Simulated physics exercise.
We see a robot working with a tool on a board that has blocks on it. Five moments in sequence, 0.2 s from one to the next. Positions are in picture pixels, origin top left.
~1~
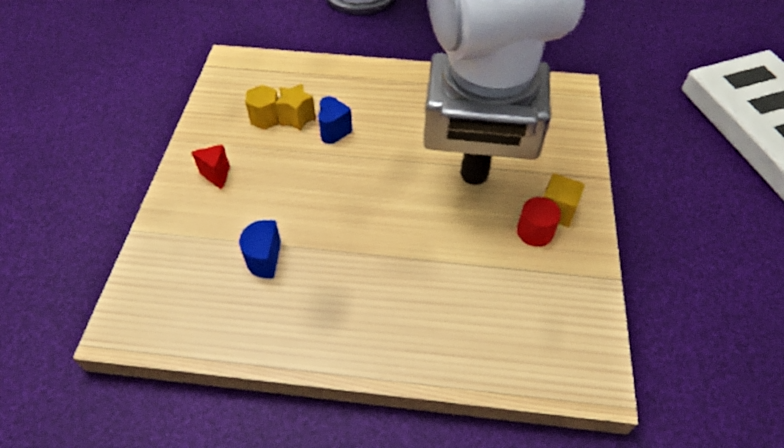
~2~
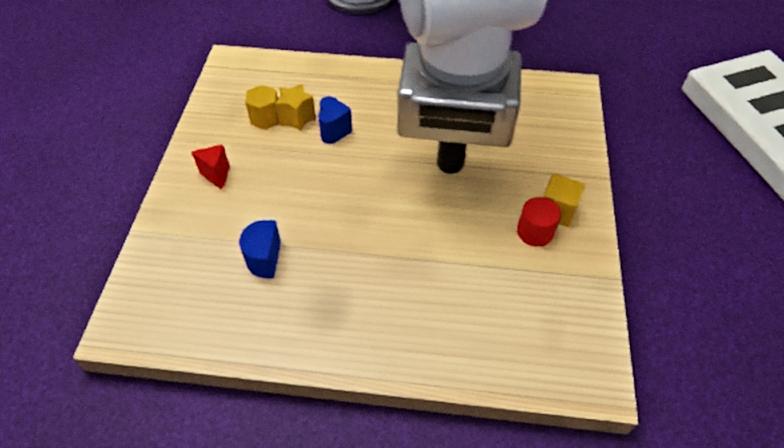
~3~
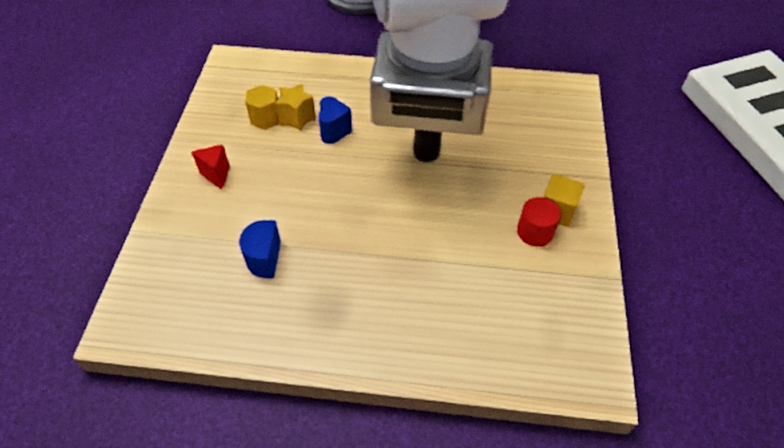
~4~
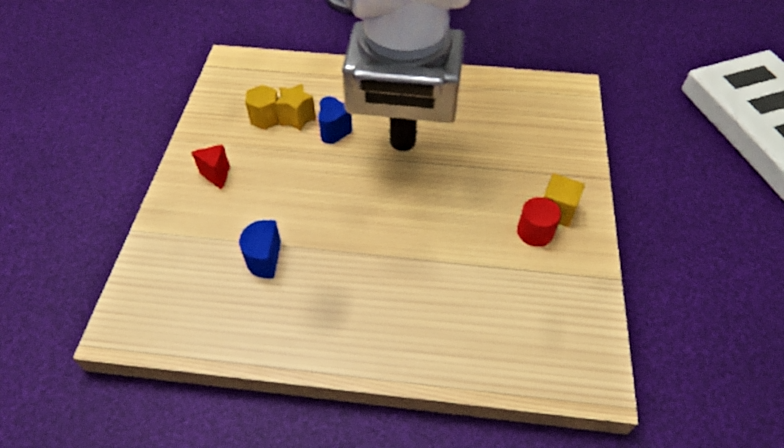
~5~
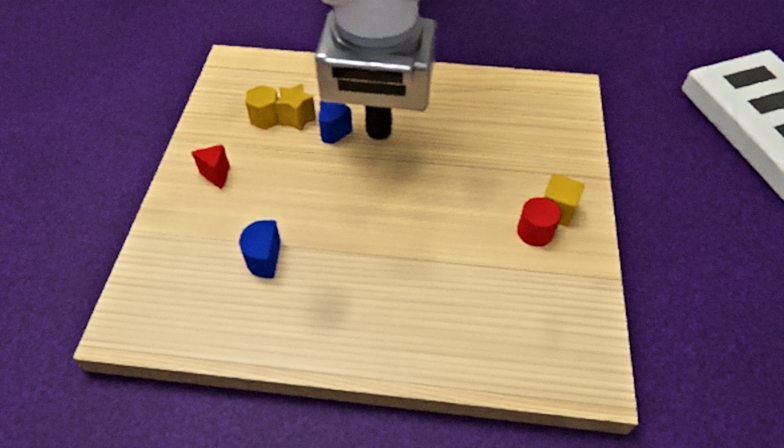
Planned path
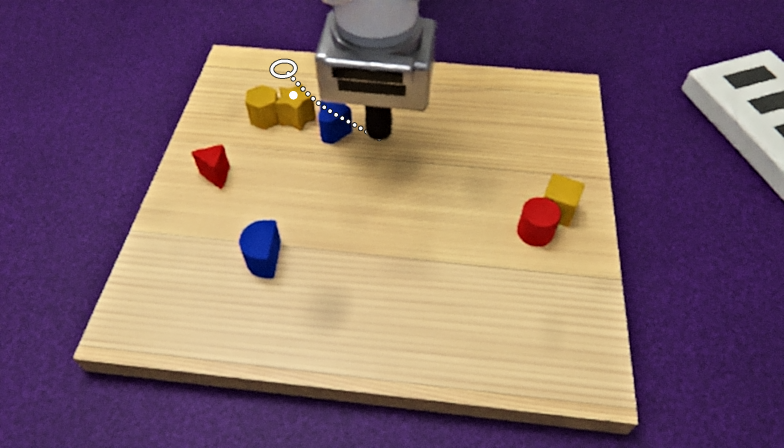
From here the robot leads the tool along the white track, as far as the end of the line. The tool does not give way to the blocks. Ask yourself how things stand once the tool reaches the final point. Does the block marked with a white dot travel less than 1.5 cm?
Yes
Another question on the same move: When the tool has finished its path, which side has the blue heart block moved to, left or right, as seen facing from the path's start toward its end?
That block drifts left.
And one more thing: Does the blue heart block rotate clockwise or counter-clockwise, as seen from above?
Viewed from the top, it goes anticlockwise.
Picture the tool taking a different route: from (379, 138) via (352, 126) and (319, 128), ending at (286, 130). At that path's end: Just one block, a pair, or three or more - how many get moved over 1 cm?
My best guess is that three blocks or more move over 1 cm.
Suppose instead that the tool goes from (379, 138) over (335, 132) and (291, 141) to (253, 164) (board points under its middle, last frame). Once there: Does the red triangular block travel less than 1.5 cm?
The answer is yes.
The drawn path runs from (379, 138) by way of (340, 117) and (308, 94) to (284, 69); the dot is on the yellow star-shaped block.
What follows on the original path. One third of the way, tool at (339, 110); yellow hexagonal block at (259, 95); yellow star-shaped block at (290, 96); blue heart block at (314, 107), turned 65° anticlockwise.
Two thirds of the way, tool at (307, 87); yellow hexagonal block at (258, 95); yellow star-shaped block at (289, 96); blue heart block at (312, 107), turned 85° anticlockwise.
At the end, tool at (282, 61); yellow hexagonal block at (258, 95); yellow star-shaped block at (289, 96); blue heart block at (312, 107), turned 85° anticlockwise.
